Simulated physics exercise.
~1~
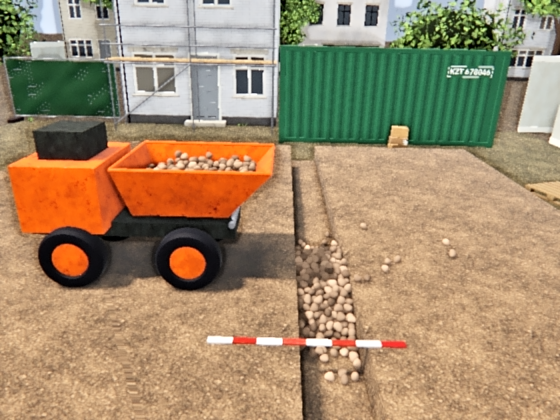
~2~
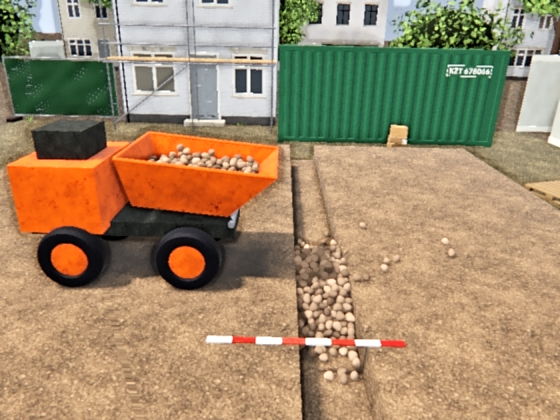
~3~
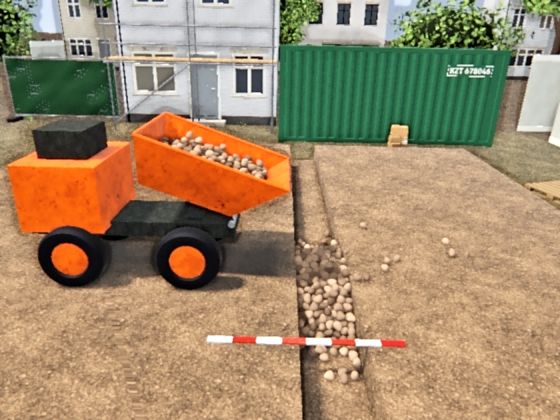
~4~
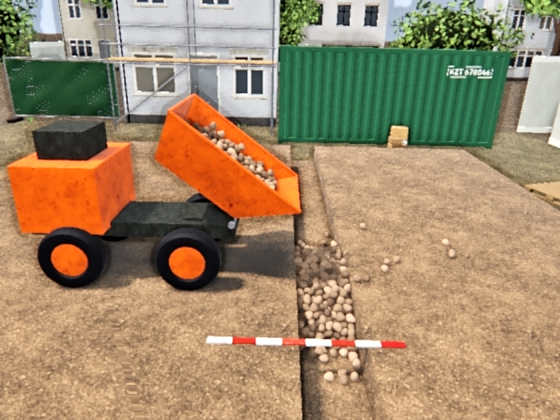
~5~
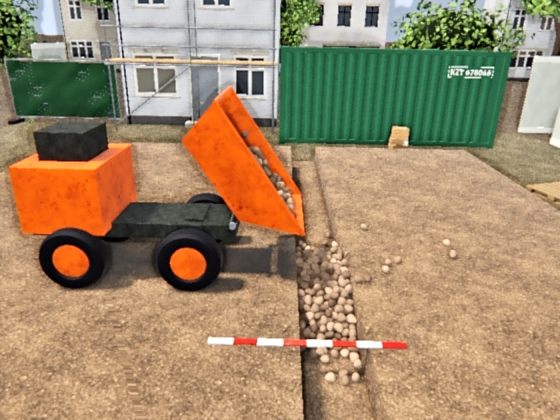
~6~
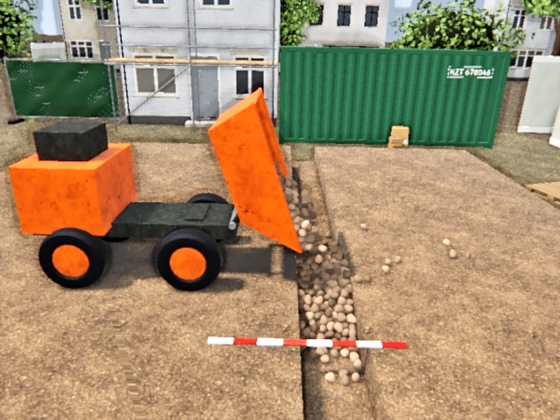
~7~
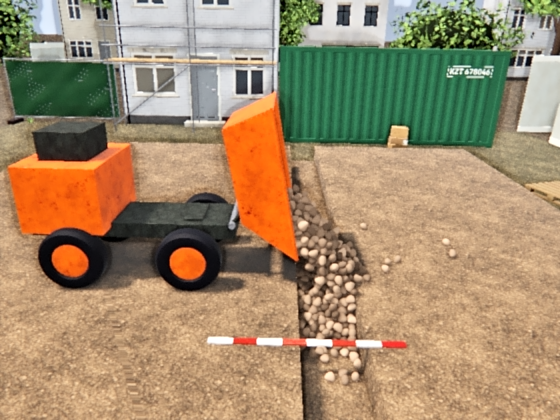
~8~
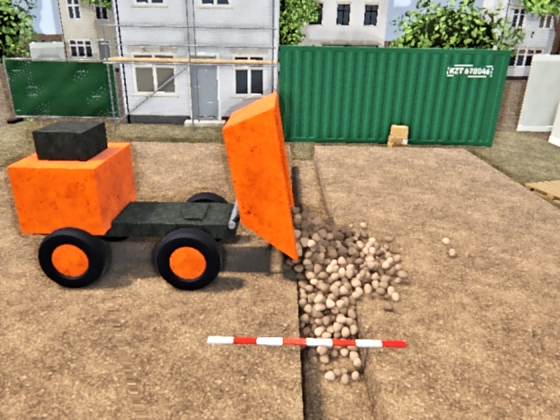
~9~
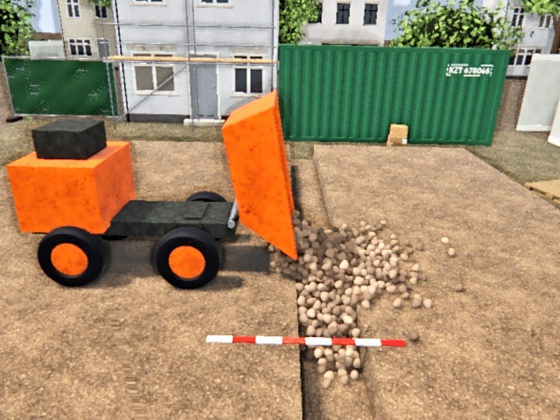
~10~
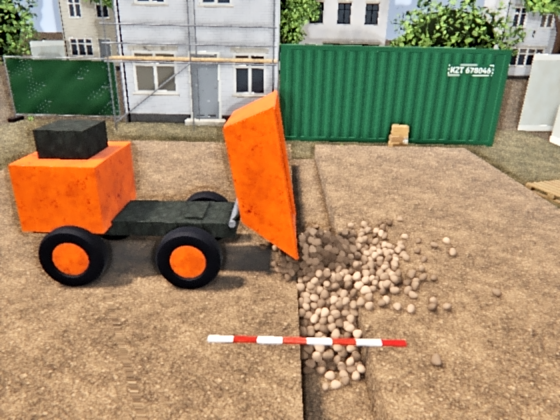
At the start, an orange dumper with a skip full of rounded cobbles stands left of a narrow trench already partly filled with loose stones, a red and white pole lying across it. The skip begins to tilt, its back end rising and its front lip dipping to the right. It steepens steadily until it stands almost upright, and the cobbles slide out over the lip. They pour into the trench, heap up and spread over its right edge. At the end, the skip stays raised while the pile lies mostly across the trench, with some stones scattered beyond it.
